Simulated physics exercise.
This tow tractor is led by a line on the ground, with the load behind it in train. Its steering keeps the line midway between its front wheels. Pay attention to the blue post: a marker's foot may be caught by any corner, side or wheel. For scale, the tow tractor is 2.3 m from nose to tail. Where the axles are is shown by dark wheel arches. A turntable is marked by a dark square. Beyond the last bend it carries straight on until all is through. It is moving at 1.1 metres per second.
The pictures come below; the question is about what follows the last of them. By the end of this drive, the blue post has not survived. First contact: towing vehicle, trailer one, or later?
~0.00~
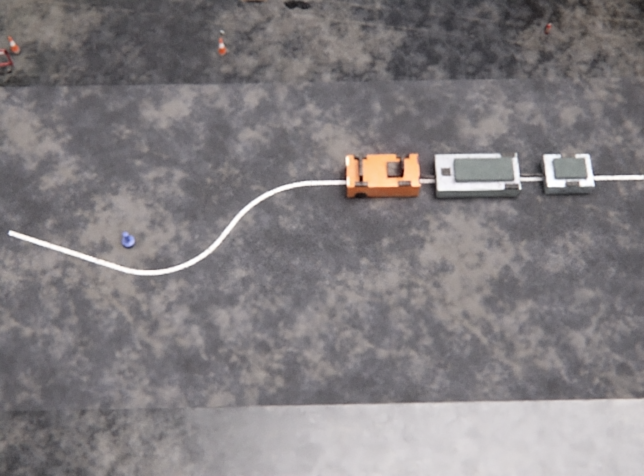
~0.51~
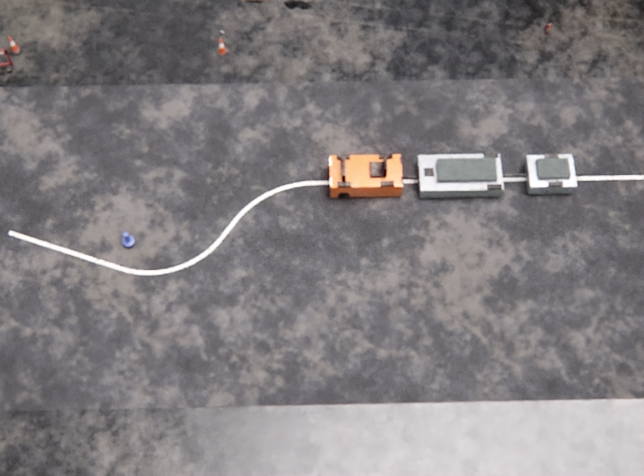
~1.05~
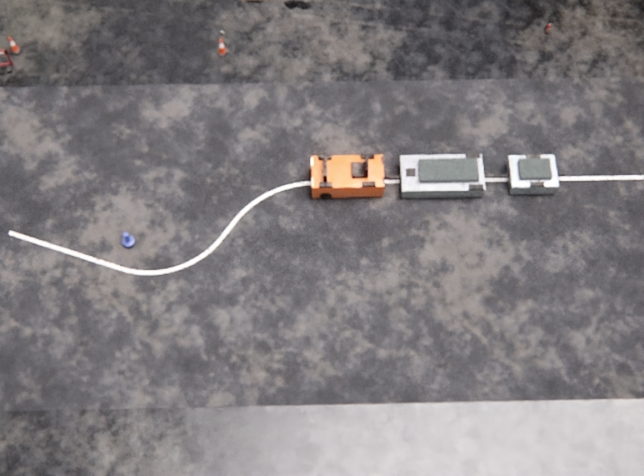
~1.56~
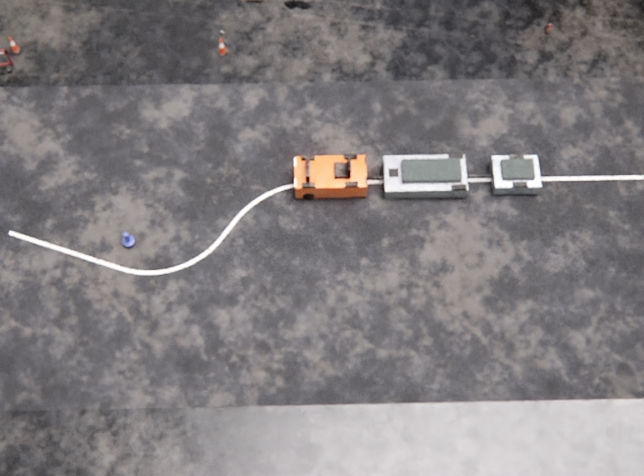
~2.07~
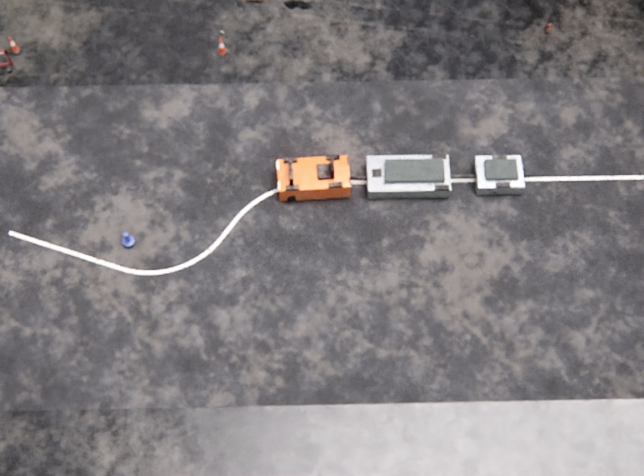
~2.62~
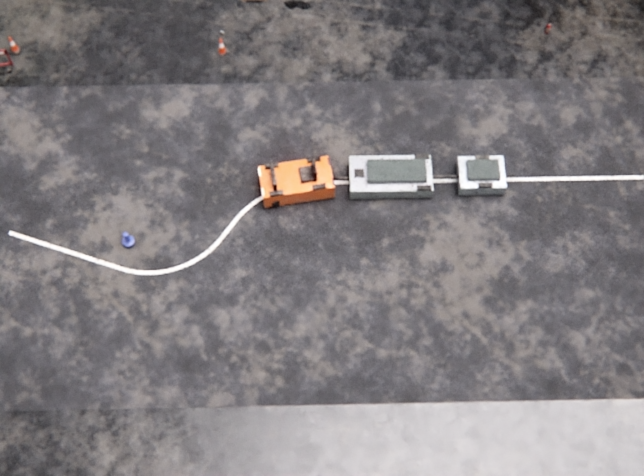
The puller itself.
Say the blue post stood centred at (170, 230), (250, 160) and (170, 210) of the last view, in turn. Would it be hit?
One: Gets hit. Two: Stays safe. Three: Stays safe.
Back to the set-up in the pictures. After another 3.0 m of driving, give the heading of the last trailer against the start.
Compared with the start, the last trailer heads some 0° away.
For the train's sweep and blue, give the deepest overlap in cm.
Blue about 65.
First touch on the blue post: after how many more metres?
6.5 m.
After 8.6 s, the last axle is at (306, 192) of the last picture, 65 cm off the line; the tow tractor has hit blue.
After 12.9 s, the last axle is at (176, 237) of the last picture, 75 cm off the line.
After 18.1 s, the last axle is at (4, 220) of the last picture, 15 cm off the line; 1 of 1 struck in all.
